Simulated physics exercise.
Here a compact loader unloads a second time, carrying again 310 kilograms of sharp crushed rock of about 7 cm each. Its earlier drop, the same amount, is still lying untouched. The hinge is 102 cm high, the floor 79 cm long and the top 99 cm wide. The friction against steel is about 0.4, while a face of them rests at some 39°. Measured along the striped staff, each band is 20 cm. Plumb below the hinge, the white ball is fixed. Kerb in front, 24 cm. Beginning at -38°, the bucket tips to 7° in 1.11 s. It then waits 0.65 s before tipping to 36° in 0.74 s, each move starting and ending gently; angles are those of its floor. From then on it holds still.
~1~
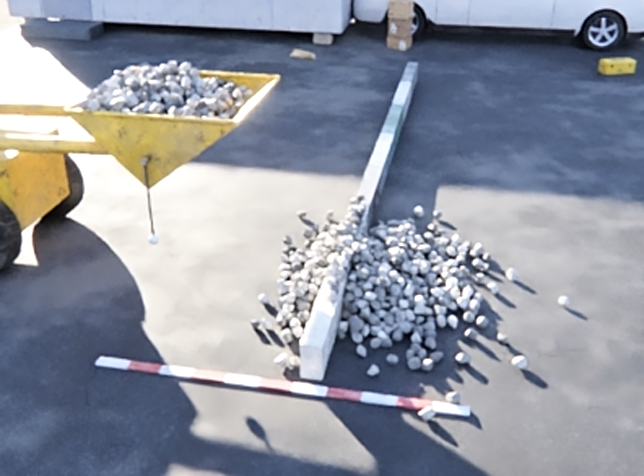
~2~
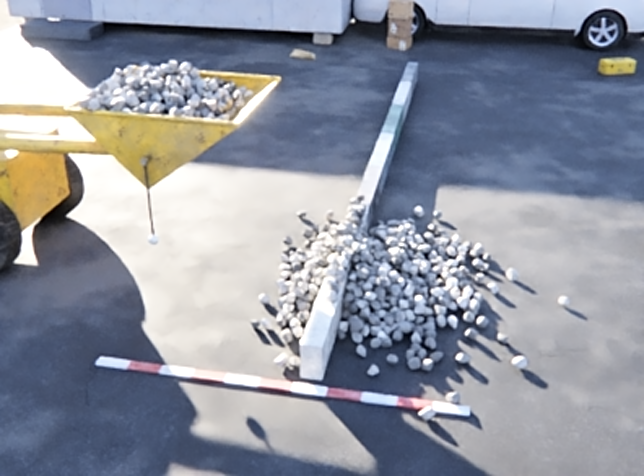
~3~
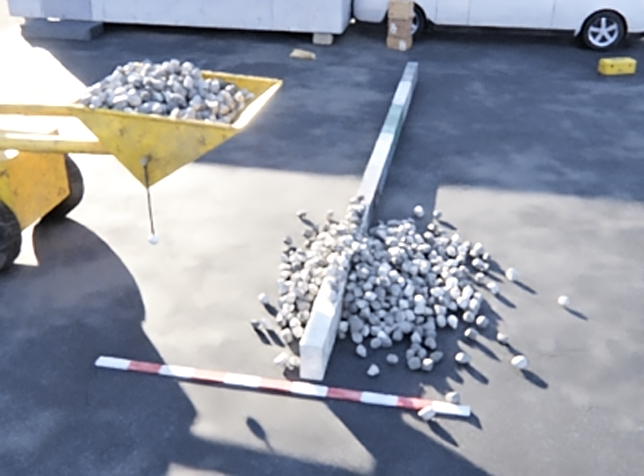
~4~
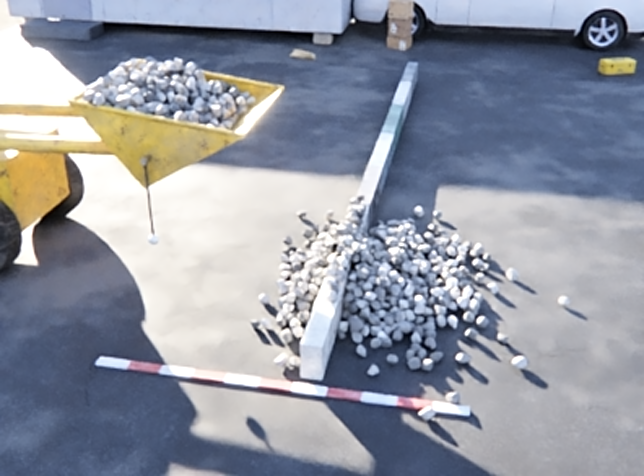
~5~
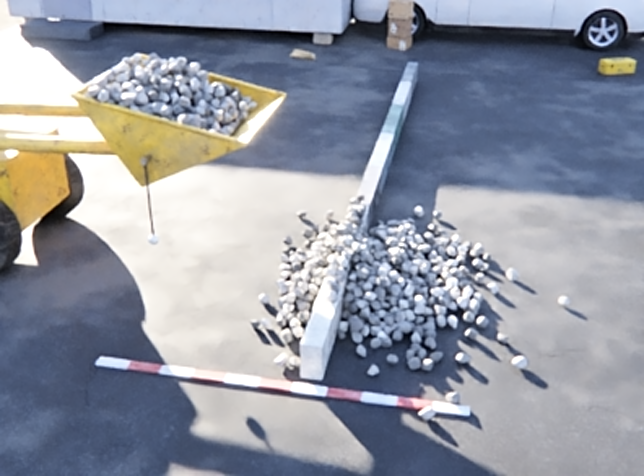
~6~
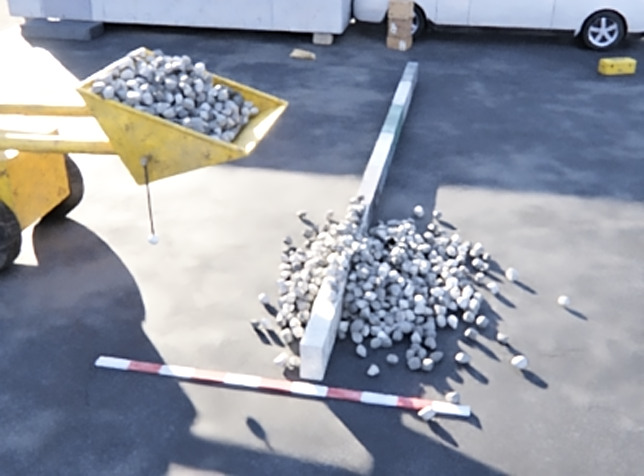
At the start, a yellow loader on the left holds a bucket heaped with grey stones, beside a pile lying across a pale kerb behind a red-and-white staff. The bucket then gradually tilts, its right-hand lip lowering slightly, while the stones stay inside and the pile remains still.
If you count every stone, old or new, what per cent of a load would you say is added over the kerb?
I would say about 0 per cent.
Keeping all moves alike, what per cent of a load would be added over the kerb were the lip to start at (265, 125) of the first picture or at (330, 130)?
About 0 per cent for the first, 55 per cent for the second.
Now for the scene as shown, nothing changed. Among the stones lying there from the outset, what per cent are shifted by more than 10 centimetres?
Near 0 per cent, I reckon.
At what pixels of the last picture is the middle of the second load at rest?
(281, 257).
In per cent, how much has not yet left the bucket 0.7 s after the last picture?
It holds some 100 per cent.
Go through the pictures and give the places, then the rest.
The first frame shows lip at (238, 123), floor tilted -38°, highest stones at (169, 73). The earlier load is highest near (347, 235), 33 cm above ground level, 29 % on this side of the kerb, 71 % over the kerb.
In the second frame, the bucket is at -37°, its lip at (239, 125); the top of the load is at (170, 72).
The third frame shows lip at (241, 129), floor tilted -35°, highest stones at (168, 70).
The fourth frame shows lip at (243, 136), floor tilted -31°, highest stones at (152, 69).
The fifth frame shows lip at (246, 144), floor tilted -26°, highest stones at (142, 66).
In the sixth frame, the bucket is at -21°, its lip at (248, 154); the top of the load is at (141, 62).
Then, 0.4 s after the last picture the floor is at -0°; in per cent of one load, 100 in the bucket, 29 on this side of the kerb, 71 over the kerb; the foremost stones are at (505, 299).
Then, 0.7 s after the last picture the floor is at 7°; in per cent of one load, 100 in the bucket, 29 on this side of the kerb, 71 over the kerb; the foremost stones are at (505, 299).
Then, 2.5 s after the last picture the floor is at 36°; in per cent of one load, 22 in the bucket, 107 on this side of the kerb, 71 over the kerb; the foremost stones are at (505, 299).
Then, 5.0 s after the last picture the floor is at 36°; in per cent of one load, 0 in the bucket, 129 on this side of the kerb, 71 over the kerb; the foremost stones are at (505, 299). Net gain over the kerb, 0.
